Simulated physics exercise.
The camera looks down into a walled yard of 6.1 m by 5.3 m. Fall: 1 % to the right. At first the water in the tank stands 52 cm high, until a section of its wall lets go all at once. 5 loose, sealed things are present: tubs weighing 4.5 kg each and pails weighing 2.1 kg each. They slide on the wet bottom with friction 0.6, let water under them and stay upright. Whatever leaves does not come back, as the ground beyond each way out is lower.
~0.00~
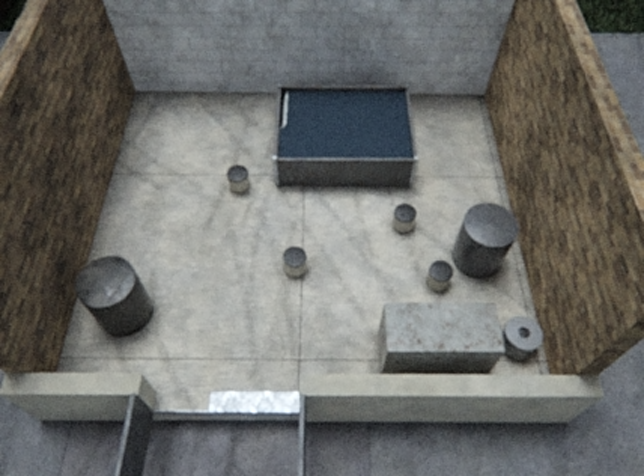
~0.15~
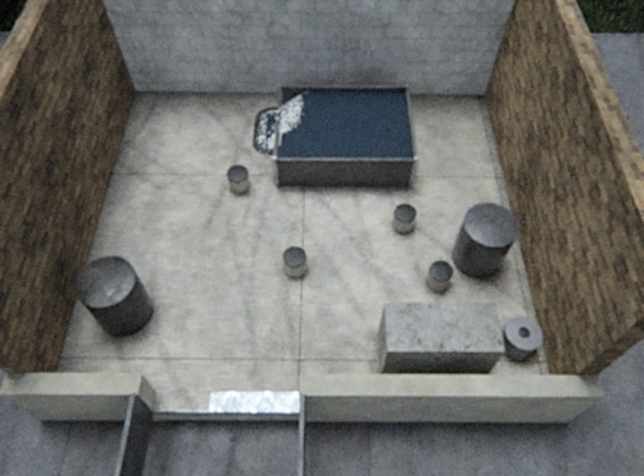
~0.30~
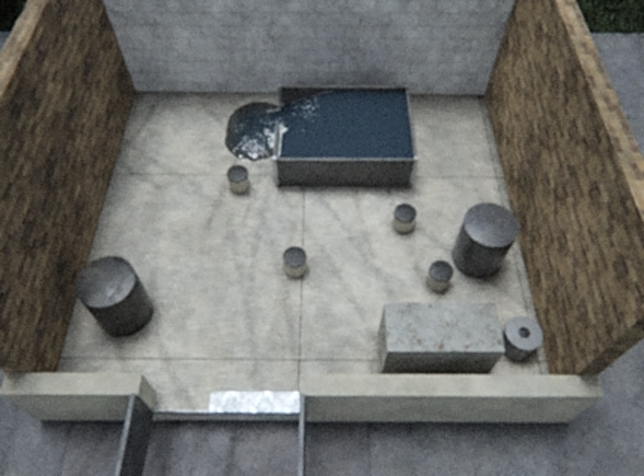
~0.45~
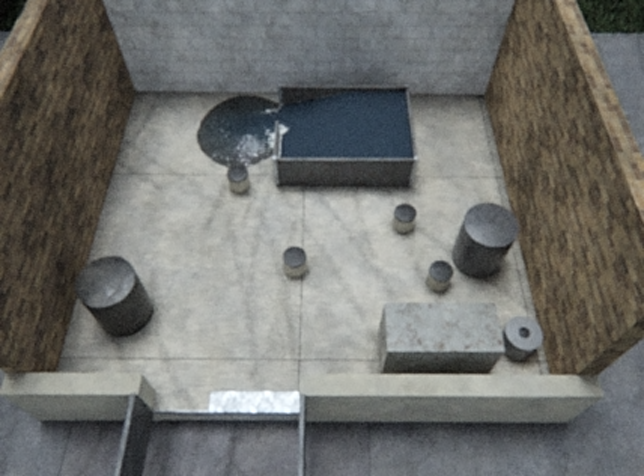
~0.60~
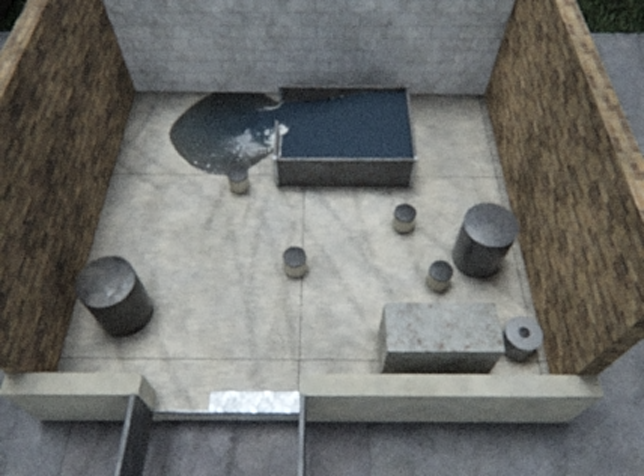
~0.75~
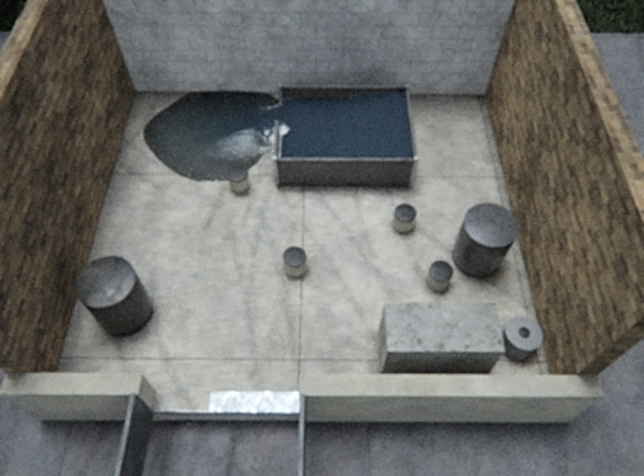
A walled yard with a pale floor, brown side walls and a grey back wall is seen from above. A dark rectangular tank of blue water stands at the back, with grey cylinders of differing sizes around the floor and a pale block at lower right. Water pours from the tank's left side and spreads leftward in a widening dark pool, while the solid objects and camera stay still.
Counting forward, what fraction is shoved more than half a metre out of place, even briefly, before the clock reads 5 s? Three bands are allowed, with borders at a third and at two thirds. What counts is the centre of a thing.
That would be less than a third of them.
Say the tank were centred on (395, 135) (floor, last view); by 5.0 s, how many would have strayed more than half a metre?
The count would be 1.
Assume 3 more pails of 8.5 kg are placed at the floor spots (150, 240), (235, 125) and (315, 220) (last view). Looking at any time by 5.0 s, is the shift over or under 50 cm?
Reading them off in order: Clears the mark, clears the mark, not beyond.
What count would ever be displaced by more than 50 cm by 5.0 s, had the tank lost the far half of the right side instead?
In that case the number is 2.
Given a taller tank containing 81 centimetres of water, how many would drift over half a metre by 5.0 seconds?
In that case 1 of them.
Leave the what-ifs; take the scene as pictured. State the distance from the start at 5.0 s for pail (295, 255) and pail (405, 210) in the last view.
Object 1: 5 cm. Object 2: 0 cm.
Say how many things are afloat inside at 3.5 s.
At that moment it comes to 0.
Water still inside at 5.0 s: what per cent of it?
Still held: Near 98 %.
After 1.1 s 0 of 5 are over 50 cm from their spots; 0 afloat.
After 2.2 s 0 of 5 are over 50 cm from their spots; 0 afloat.
After 3.5 s 0 of 5 are over 50 cm from their spots; 0 afloat.
After 5.0 s 0 of 5 are over 50 cm from their spots, and 0 have been at some point; 0 afloat.
